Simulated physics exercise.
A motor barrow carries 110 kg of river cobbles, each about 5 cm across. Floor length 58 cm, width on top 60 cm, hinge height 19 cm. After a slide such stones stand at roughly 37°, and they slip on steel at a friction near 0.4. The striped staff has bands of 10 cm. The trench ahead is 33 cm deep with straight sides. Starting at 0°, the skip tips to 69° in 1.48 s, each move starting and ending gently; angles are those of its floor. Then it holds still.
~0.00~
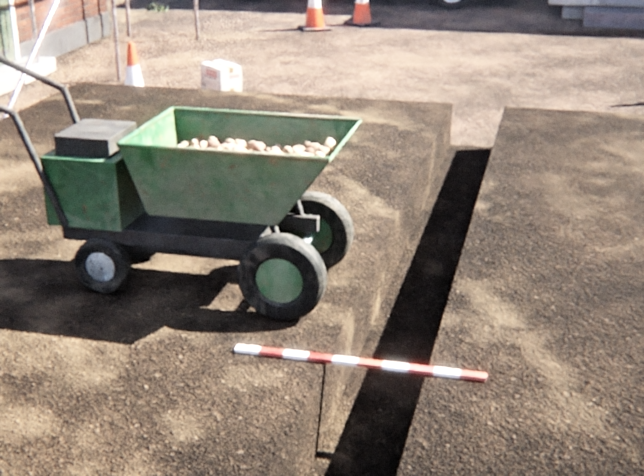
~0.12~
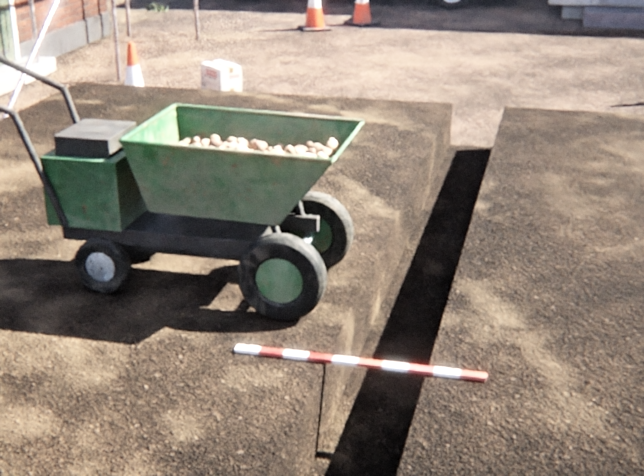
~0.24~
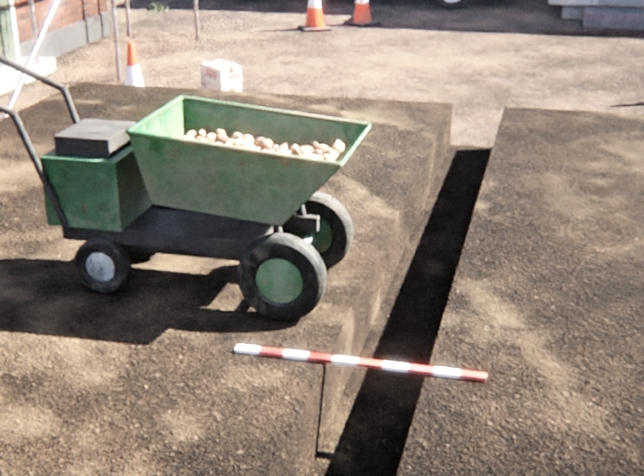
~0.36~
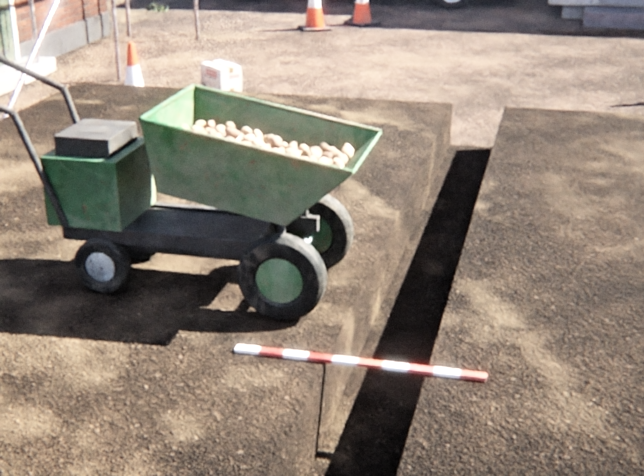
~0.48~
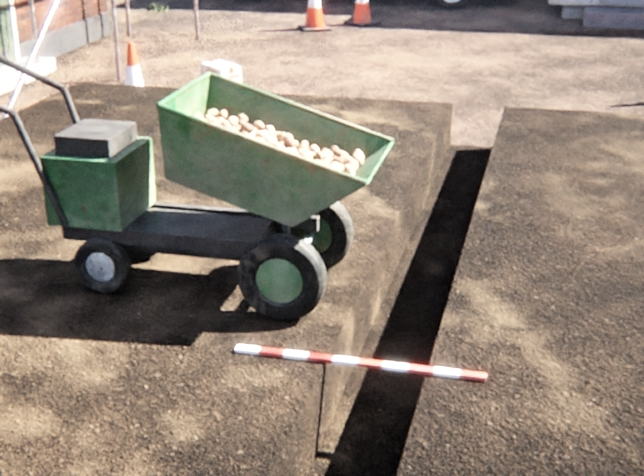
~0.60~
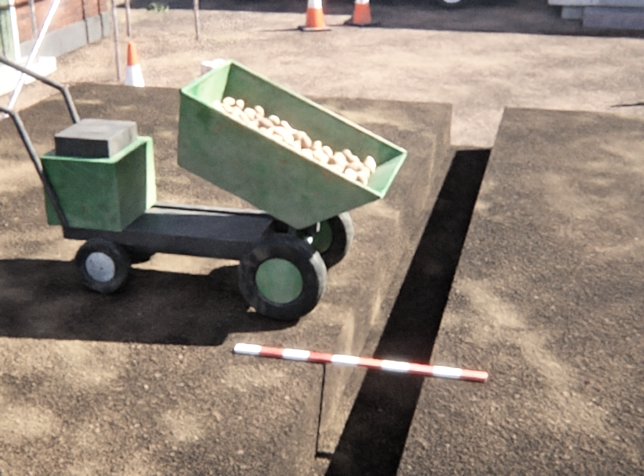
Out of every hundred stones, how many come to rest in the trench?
Some 42 per cent of it.
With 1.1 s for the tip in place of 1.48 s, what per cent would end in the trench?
It would be near 40 per cent.
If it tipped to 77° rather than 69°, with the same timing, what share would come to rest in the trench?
Then about 30 per cent.
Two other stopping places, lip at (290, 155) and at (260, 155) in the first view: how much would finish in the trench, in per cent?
About 85 and 100 per cent.
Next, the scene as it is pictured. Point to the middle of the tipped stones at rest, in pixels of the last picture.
Near (466, 305).
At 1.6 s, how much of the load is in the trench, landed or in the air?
About 5 per cent by then.
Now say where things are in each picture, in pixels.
In the first frame, lip at (330, 160), floor tilted 0°, highest stones at (278, 150).
In the second frame, the skip is at 1°, its lip at (333, 161); the top of the load is at (268, 149); the stones move at 0.2 m/s on average.
In the third frame, the skip is at 5°, its lip at (341, 165); the top of the load is at (228, 143); the stones move at 0.3 m/s on average.
In the fourth frame, the skip is at 10°, its lip at (353, 173); the top of the load is at (209, 135); the stones move at 0.4 m/s on average.
In the fifth frame, the skip is at 17°, its lip at (367, 183); the top of the load is at (211, 120); the stones move at 0.5 m/s on average.
In the sixth frame, lip at (381, 197), floor tilted 25°, highest stones at (228, 111); the stones move at 0.6 m/s on average.
After 1.1 s the floor is at 58°; 100 % in the skip; the foremost stones are at (401, 237).
After 1.6 s the floor is at 69°; 75 % in the skip, 3 % in the trench, 23 % past the trench; the foremost stones are at (511, 319).
After 1.9 s the floor is at 69°; 38 % in the skip, 8 % in the trench, 54 % past the trench; the foremost stones are at (604, 327).
After 3.9 s the floor is at 69°; 0 % in the skip, 42 % in the trench, 58 % past the trench; the foremost stones are past the picture's edge.
